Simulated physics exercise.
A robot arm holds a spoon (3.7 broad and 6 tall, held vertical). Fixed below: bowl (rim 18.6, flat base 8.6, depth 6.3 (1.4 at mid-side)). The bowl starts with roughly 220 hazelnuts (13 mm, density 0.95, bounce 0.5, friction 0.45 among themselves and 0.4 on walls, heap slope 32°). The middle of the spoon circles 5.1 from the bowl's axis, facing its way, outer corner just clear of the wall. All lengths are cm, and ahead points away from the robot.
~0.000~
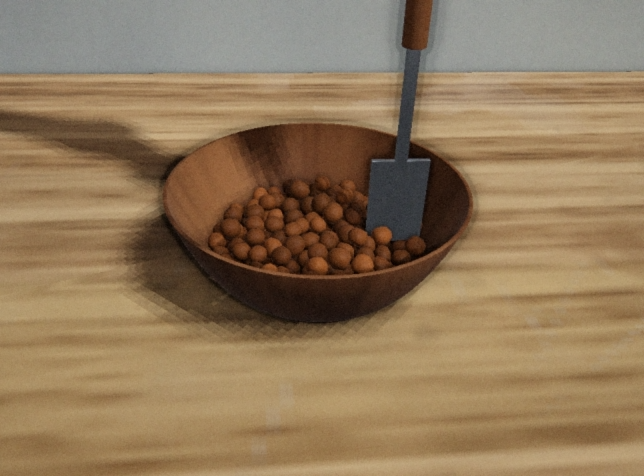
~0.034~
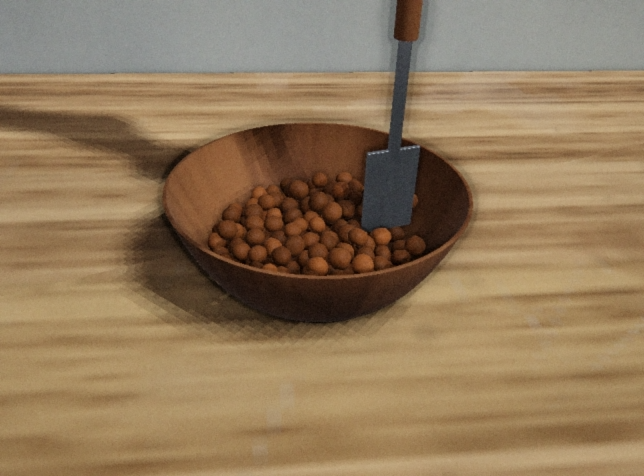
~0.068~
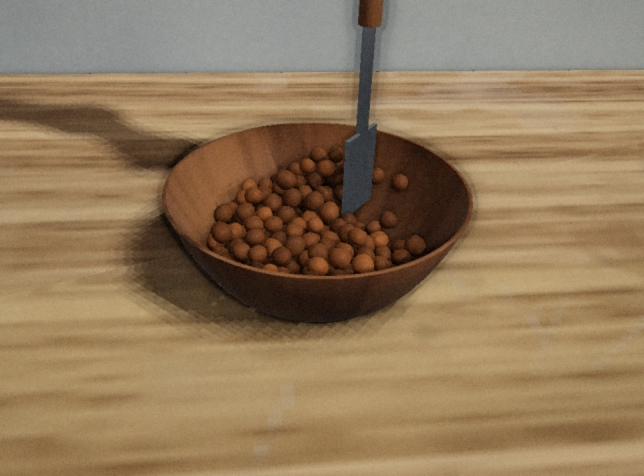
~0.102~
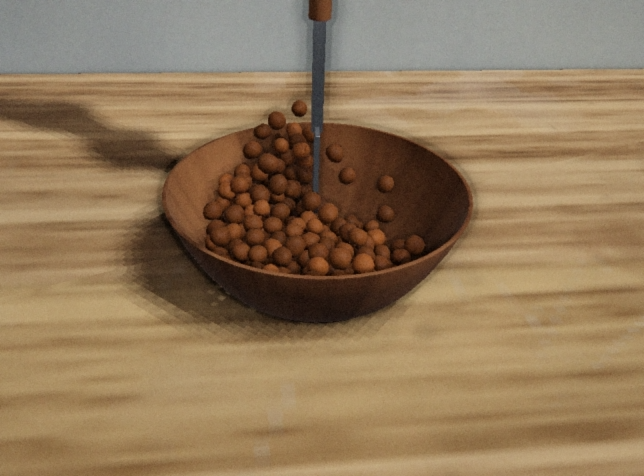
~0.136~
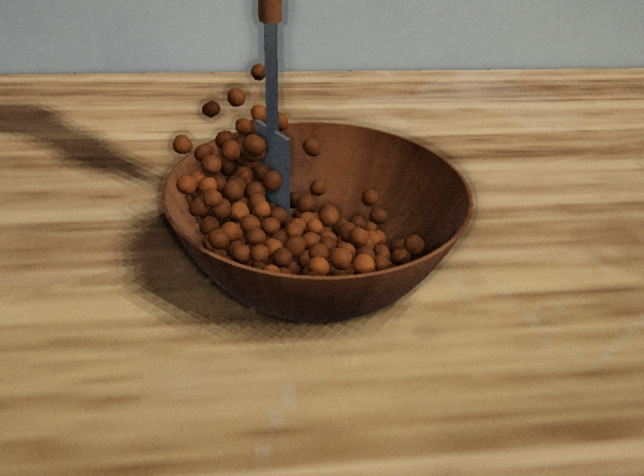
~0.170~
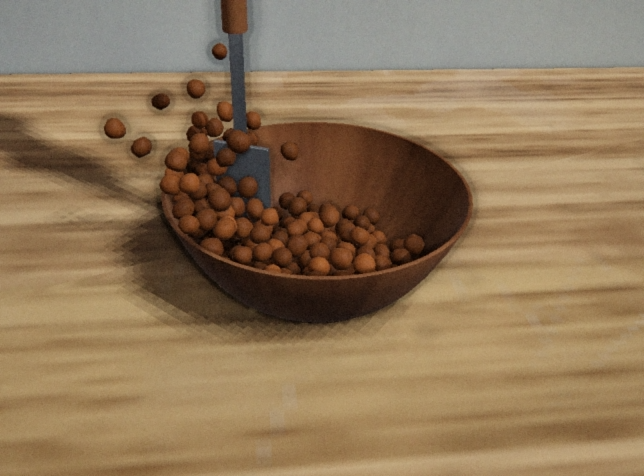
A flat metal blade on an upright handle starts at the right side of a wooden bowl of round brown nuts, then sweeps along the back toward the left, turning as it goes. The nuts pile up ahead of it, and several fly up above the bowl's left rim.
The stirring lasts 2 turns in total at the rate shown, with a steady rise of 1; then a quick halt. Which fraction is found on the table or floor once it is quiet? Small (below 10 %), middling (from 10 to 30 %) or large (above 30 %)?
On the table or floor the share is large, above 30 %.
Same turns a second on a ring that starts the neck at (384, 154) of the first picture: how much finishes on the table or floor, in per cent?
Some 35 per cent.
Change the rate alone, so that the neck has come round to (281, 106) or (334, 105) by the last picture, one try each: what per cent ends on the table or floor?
About 30 and 10 per cent.
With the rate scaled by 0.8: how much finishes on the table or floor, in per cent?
About 30 per cent.
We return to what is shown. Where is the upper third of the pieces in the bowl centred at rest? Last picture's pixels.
Near (309, 247).
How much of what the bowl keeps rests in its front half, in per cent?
Some 50 per cent.
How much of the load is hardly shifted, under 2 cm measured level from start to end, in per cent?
Roughly 10 per cent.
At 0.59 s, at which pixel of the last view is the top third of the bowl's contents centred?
At about (275, 257).
After 0.38 s, 14° round, highest piece 10 above the table; 163 in the bowl, 23 on the table or floor, 34 in flight or on the tool.
After 0.59 s, 231° round, highest piece 9 above the table; 141 in the bowl, 71 on the table or floor, 8 in flight or on the tool.
After 0.89 s, 0° round, highest piece 5 above the table; 137 in the bowl, 83 on the table or floor.
After 1.59 s, 0° round, highest piece 4 above the table; 137 in the bowl, 83 on the table or floor.
At rest, 137 in the bowl, 83 on the table or floor. That is 38 % on the table or floor.
